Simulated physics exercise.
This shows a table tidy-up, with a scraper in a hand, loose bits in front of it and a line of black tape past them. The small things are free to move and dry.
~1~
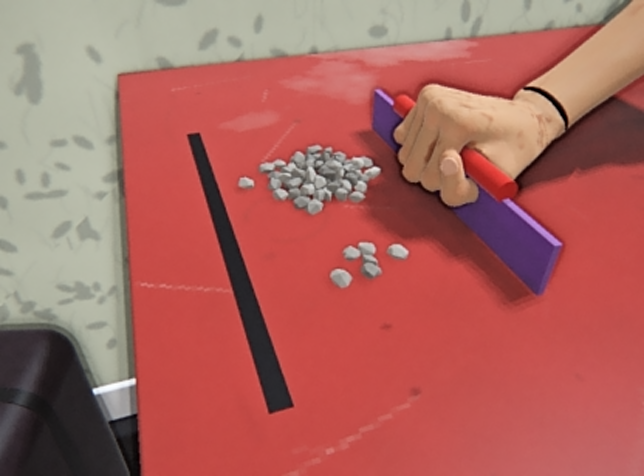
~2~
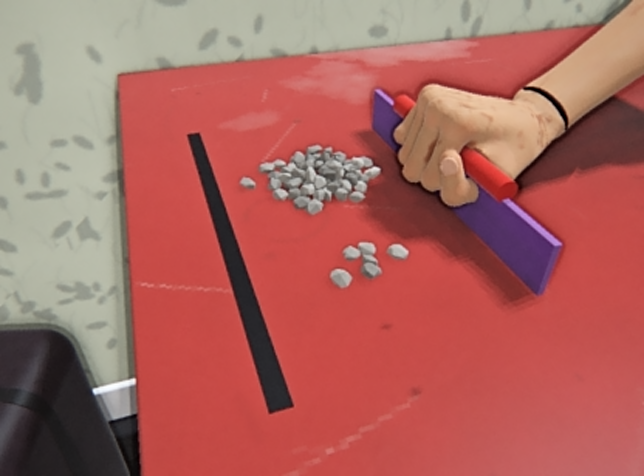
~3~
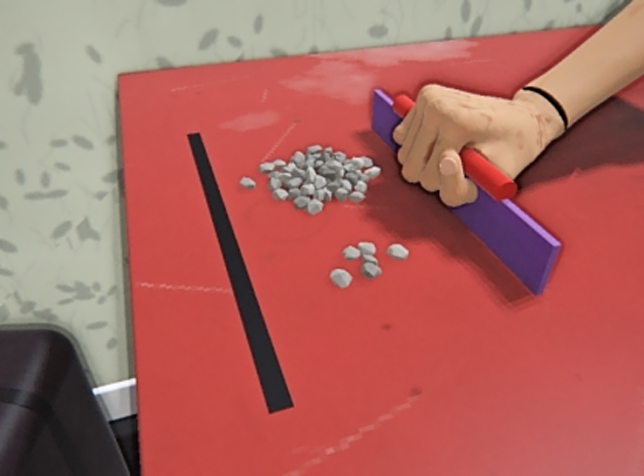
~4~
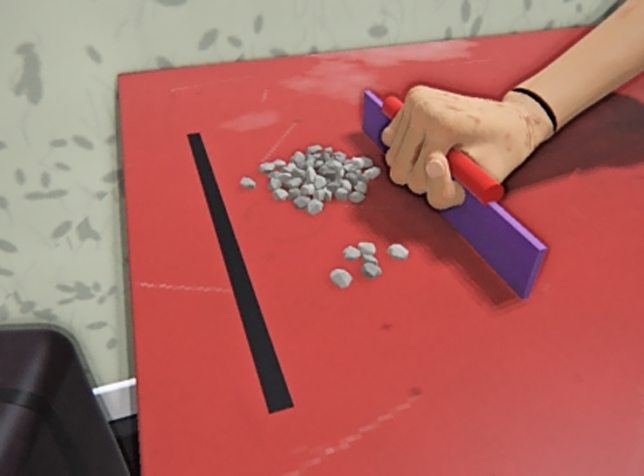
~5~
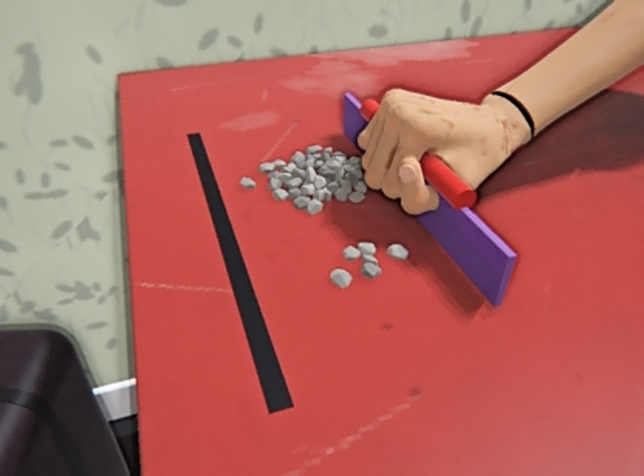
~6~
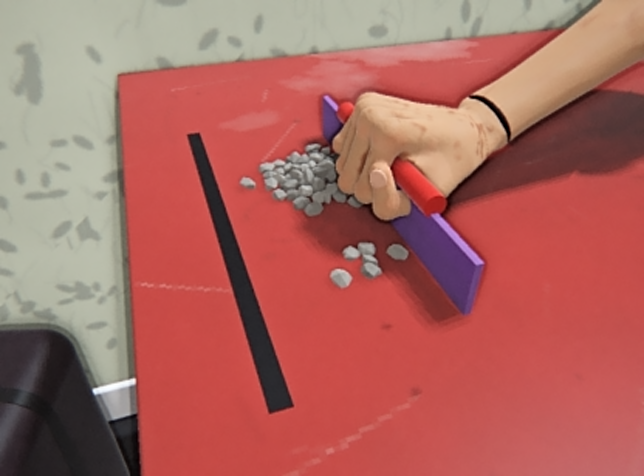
A worn red tabletop beside a pale, leaf-patterned surface is seen from above at an angle, with a dark object at the lower left. A black strip of tape lies near the left edge, with a large pile of grey gravel and a smaller cluster nearer the viewer. The camera stays still as a hand gripping a purple scraper's red handle first rests, then slides it left, pressing into the larger pile.
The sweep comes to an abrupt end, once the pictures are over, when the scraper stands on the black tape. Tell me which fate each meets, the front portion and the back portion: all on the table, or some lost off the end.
Front portion: All on the table; back portion: Some lost off the end.
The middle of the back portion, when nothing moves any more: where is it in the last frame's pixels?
Resting centre, last frame: Approx. (174, 203) px.
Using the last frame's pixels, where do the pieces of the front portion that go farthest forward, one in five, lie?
Look near (203, 307) in the last frame.
Then, 0.36 s past the last view, scraper still moving, near (295, 173); front portion all on the table, its front near (296, 267); back portion all on the table, its front near (207, 189).
Then, 0.75 s past the last view, scraper stopped at the black tape; front portion all on the table, its front near (198, 287); back portion all on the table, its front near (119, 211).
Then, 1.03 s past the last view, scraper stopped at the black tape; front portion all on the table, its front near (199, 288); back portion a small part over the edge.
Finally, scraper stopped at the black tape; front portion all on the table, its front near (199, 288); back portion a small part over the edge.
